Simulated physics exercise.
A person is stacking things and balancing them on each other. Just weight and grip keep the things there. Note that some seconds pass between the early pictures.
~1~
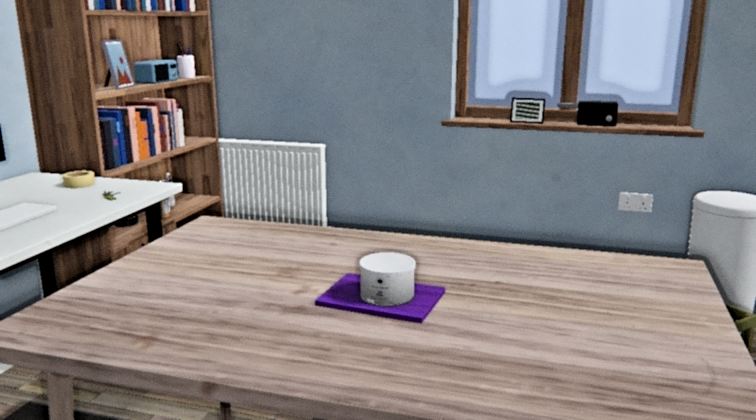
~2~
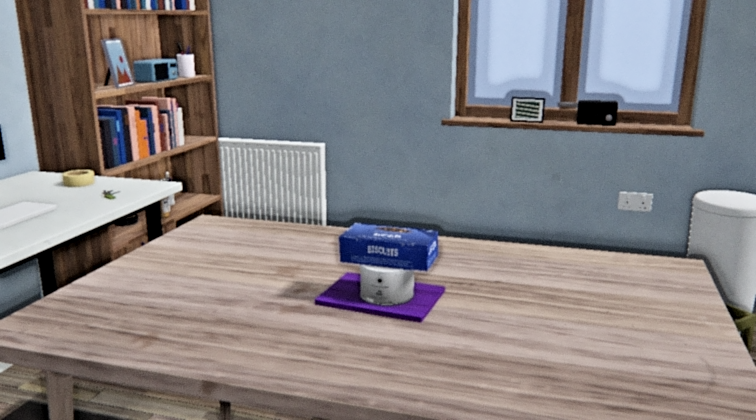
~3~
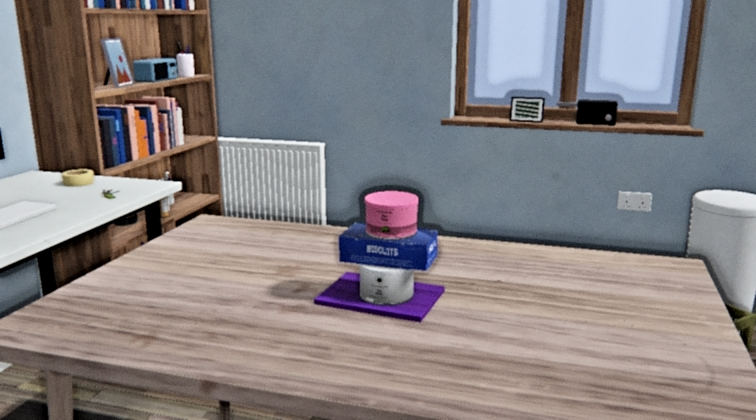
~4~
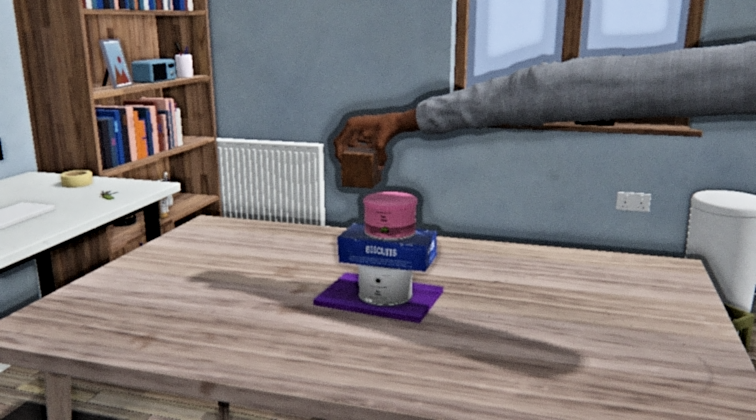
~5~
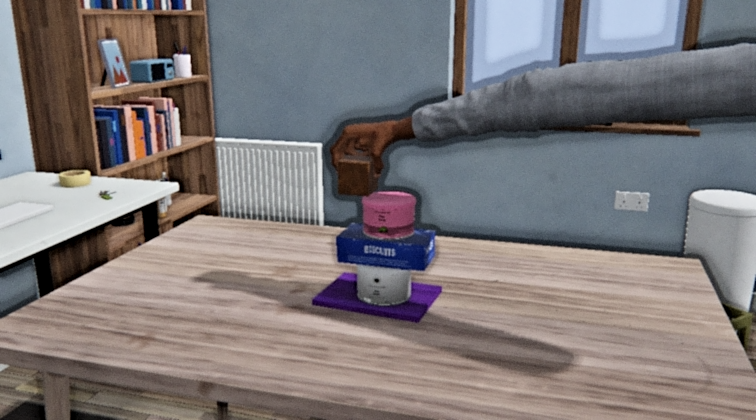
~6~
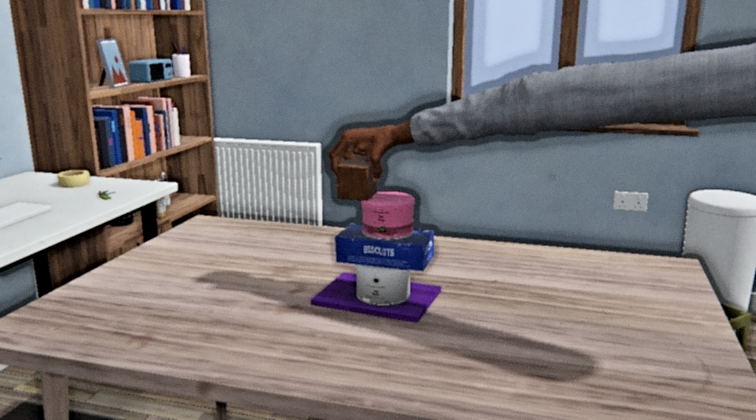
Stack growing on a purple board, white tub, blue packet, then pink tub, before a hand lowers a brown block onto it.
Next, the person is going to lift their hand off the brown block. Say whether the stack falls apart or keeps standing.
It will become unbalanced.
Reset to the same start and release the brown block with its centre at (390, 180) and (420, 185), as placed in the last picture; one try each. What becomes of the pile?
Result 1: Pile stable; result 2: Pile falls.
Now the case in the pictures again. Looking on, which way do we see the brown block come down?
Direction of travel: Leftward.
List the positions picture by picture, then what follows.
The last thing is not in view yet; purple board (382, 296), in the first picture.
The last thing is not in view yet; blue packet (389, 246), in the second picture.
The last thing is not in view yet; purple board (381, 295), in the third picture.
Still above its spot; brown block (362, 167); blue packet (388, 247), in the fourth picture.
Still above its spot; brown block (358, 175); purple board (378, 295), in the fifth picture.
In place under the hand; brown block (357, 179); blue packet (386, 246), in the sixth picture.
Then, 0.40 s after the last picture, brown block now fallen.
Then, 0.60 s after the last picture, things are still on the move.
At rest, fallen, brown block; the other 4 in place. Seen from the same camera at the end, brown block near (297, 268). The pile comes apart.
